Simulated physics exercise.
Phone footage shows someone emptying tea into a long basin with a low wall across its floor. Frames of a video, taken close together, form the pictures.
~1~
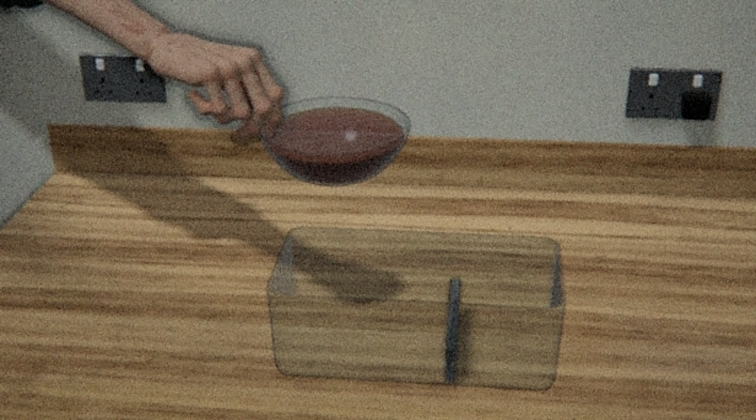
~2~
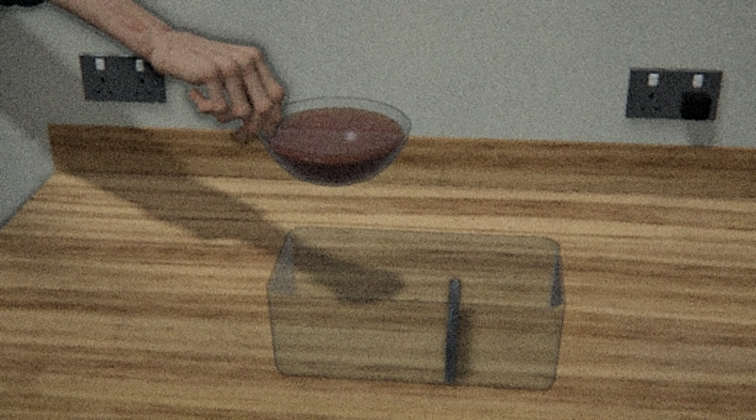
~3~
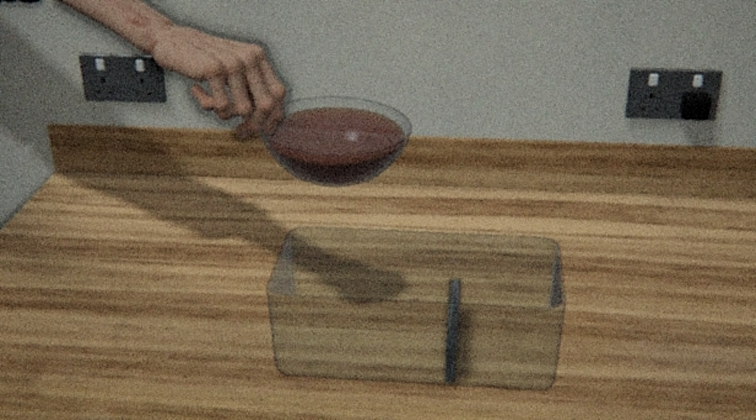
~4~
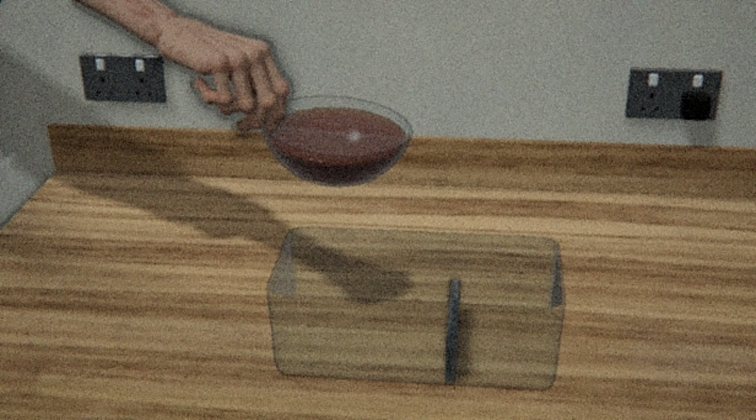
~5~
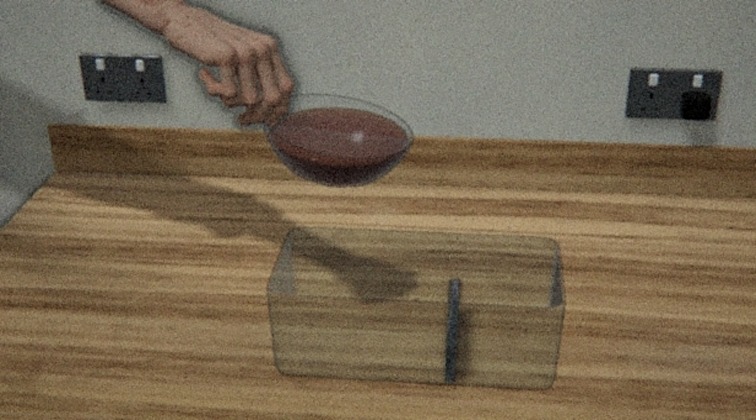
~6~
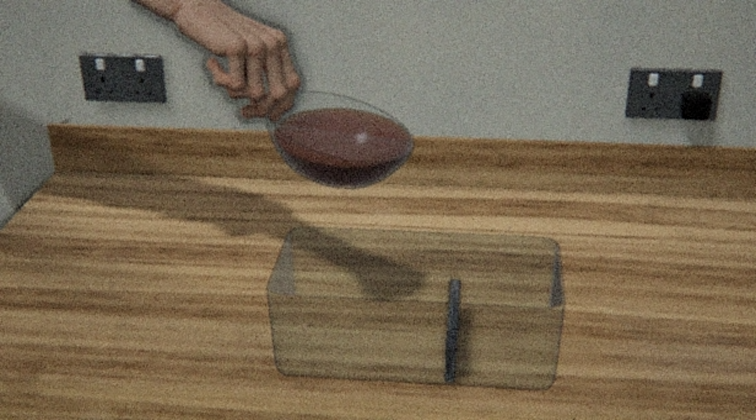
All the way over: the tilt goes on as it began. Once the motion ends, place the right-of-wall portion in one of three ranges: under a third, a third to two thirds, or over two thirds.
No lower than a third, no higher than two thirds.
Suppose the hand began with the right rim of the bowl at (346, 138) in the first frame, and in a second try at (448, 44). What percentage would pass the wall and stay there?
Close to 10 % for the first start and close to 75 % for the second.
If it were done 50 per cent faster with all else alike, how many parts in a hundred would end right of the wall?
Share on the right: Some 35 percent.
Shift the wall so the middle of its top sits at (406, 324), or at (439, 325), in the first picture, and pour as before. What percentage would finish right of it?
80 % then 65 %, approximately.
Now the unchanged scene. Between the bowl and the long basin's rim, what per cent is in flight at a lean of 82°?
Something like 40 per cent of it.
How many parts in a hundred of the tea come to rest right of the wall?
That works out to roughly 55 percent.
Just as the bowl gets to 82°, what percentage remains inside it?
10 per cent or so.
A moment on, the bowl is tipped on its side and 11 per cent is still to pour, 10 is left of the wall and 39 right of it.
Next, the bowl is tipped right over and 0 per cent is still to pour, 46 is left of the wall and 53 right of it.
Then the bowl is tipped right over and 0 per cent is still to pour, 46 is left of the wall and 53 right of it.
Later the bowl is tipped right over and 0 per cent is still to pour, 46 is left of the wall and 53 right of it.
Finally, 46 per cent lies left of the wall, 52 right of it and 2 outside.
